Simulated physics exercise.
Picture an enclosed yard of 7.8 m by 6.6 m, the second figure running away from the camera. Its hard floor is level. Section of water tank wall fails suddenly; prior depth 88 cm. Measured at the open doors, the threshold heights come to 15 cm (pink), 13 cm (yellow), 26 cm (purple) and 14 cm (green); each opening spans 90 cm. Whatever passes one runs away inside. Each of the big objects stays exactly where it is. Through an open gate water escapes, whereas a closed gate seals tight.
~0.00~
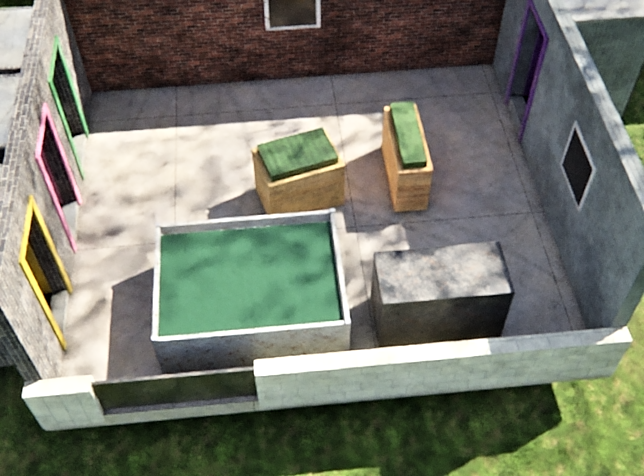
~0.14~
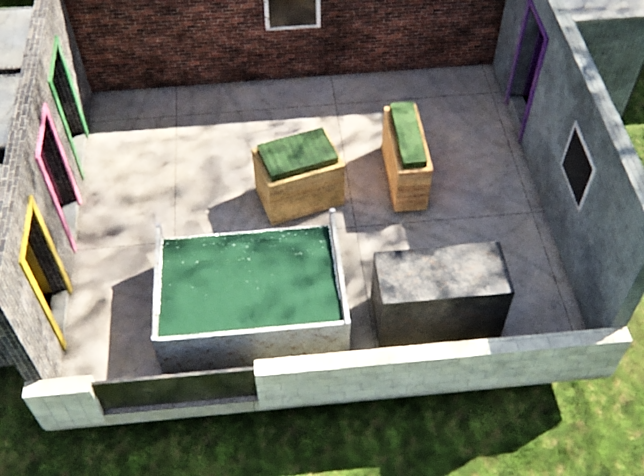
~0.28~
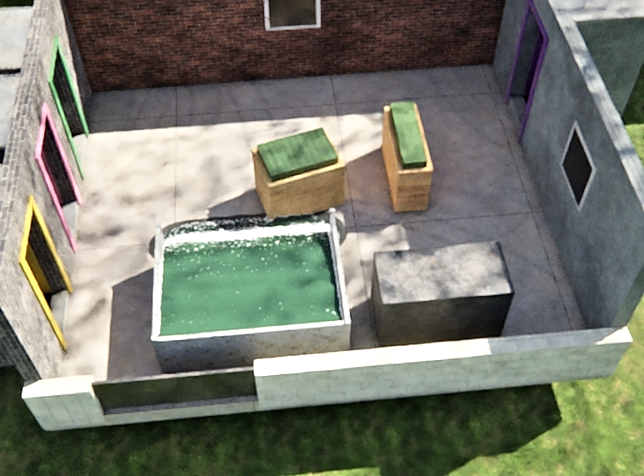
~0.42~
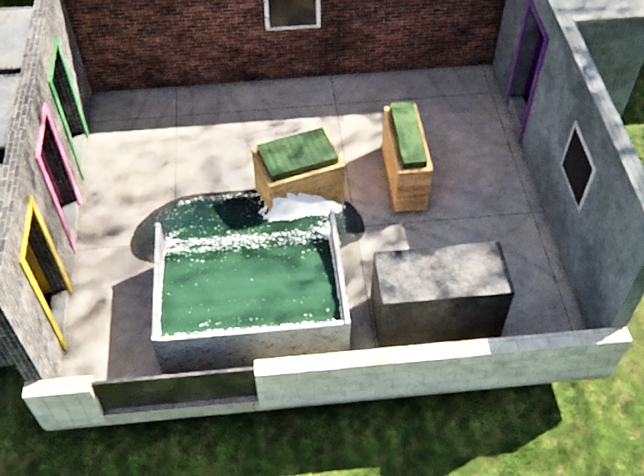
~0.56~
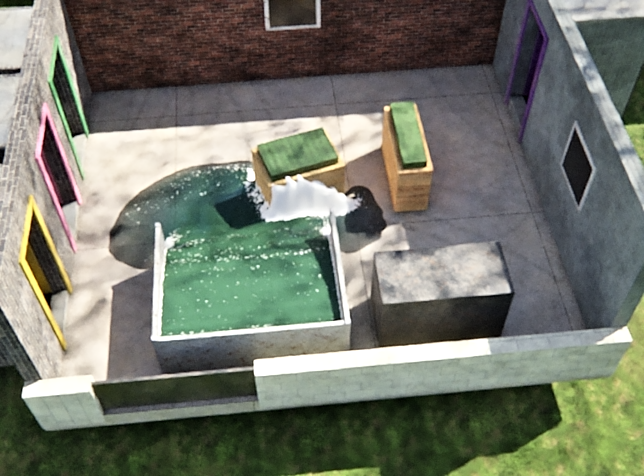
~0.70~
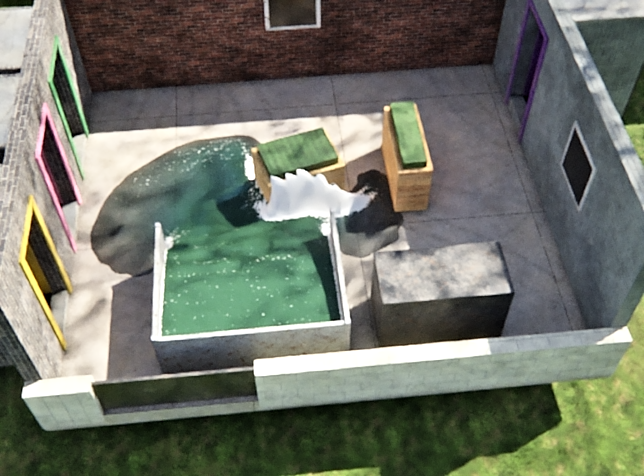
Green water pours over the tank's far side, spreads across the floor and foams against a planter.
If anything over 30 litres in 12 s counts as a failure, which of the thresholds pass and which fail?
The pink door passes. The yellow door passes. The purple door passes. The green door fails.
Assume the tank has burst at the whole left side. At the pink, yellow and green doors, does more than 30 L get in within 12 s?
Then: Pink over, yellow past it, green below.
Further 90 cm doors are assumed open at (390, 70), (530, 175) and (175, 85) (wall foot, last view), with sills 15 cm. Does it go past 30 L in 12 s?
In that order: Short of it, short of it, beyond it.
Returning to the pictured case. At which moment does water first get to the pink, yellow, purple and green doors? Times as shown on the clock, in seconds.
The front reaches pink at 0.9 s, yellow at 3.6 s, purple at 3.2 s, green at 1.1 s.
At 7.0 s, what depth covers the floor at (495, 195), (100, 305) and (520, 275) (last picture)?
Roughly 10, 7 and 7 cm, in turn.
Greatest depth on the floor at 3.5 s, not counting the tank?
Up to near 31 cm.
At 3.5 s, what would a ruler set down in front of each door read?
Centimetres: Pink 12 / yellow 1 / purple 2 / green 30.
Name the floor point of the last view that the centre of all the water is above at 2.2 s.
It lies at roughly (239, 204) in pixels.
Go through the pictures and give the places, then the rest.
In the first picture, still water, 88 cm deep, in the water tank at (249, 275).
In the second picture, water pours out on the water tank's far side and has run 1.4 m, to a hidden place; typically 7 cm deep outside, 88 cm at the water tank's back.
In the third picture, water pours out on the water tank's far side and has run 1.6 m, to a hidden place; typically 17 cm deep outside, 87 cm at the water tank's back.
In the fourth picture, the front is at (143, 227), 1.9 m from the gap on the water tank's far side; 3.6 m2 of floor is under water; 79 cm left at the back of the water tank.
In the fifth picture, water pours out on the water tank's far side and has run 2.4 m, to (364, 191); typically 13 cm deep outside, 74 cm at the water tank's back.
In the sixth picture, the front is at (186, 147), 2.8 m from the gap on the water tank's far side; 7.7 m2 of floor is under water; 74 cm left at the back of the water tank.
After 1.4 s water covers 45 % of the floor and is deepest (54 cm) near (284, 227); pink door 7 cm at the sill, 0 L in, yellow door not reached, purple door not reached, green door 11 cm at the sill, 0 L in.
After 2.2 s water covers 60 % of the floor and is deepest (66 cm) near (111, 95); pink door 5 cm at the sill, 0 L in, yellow door not reached, purple door not reached, green door 24 cm at the sill, 1 L in.
After 3.5 s water covers 75 % of the floor and is deepest (31 cm) near (87, 143); pink door 12 cm at the sill, 1 L in, yellow door not reached, purple door 2 cm at the sill, 0 L in, green door 30 cm at the sill, 86 L in.
After 7.0 s water covers 100 % of the floor and is deepest (20 cm) near (452, 96); pink door 13 cm at the sill, 4 L in, yellow door 6 cm at the sill, 0 L in, purple door 17 cm at the sill, 0 L in, green door 10 cm at the sill, 145 L in.
After 12.0 s water covers 100 % of the floor and is deepest (20 cm) near (409, 371); pink door 9 cm at the sill, 4 L in, yellow door 10 cm at the sill, 1 L in, purple door 9 cm at the sill, 0 L in, green door 8 cm at the sill, 145 L in.
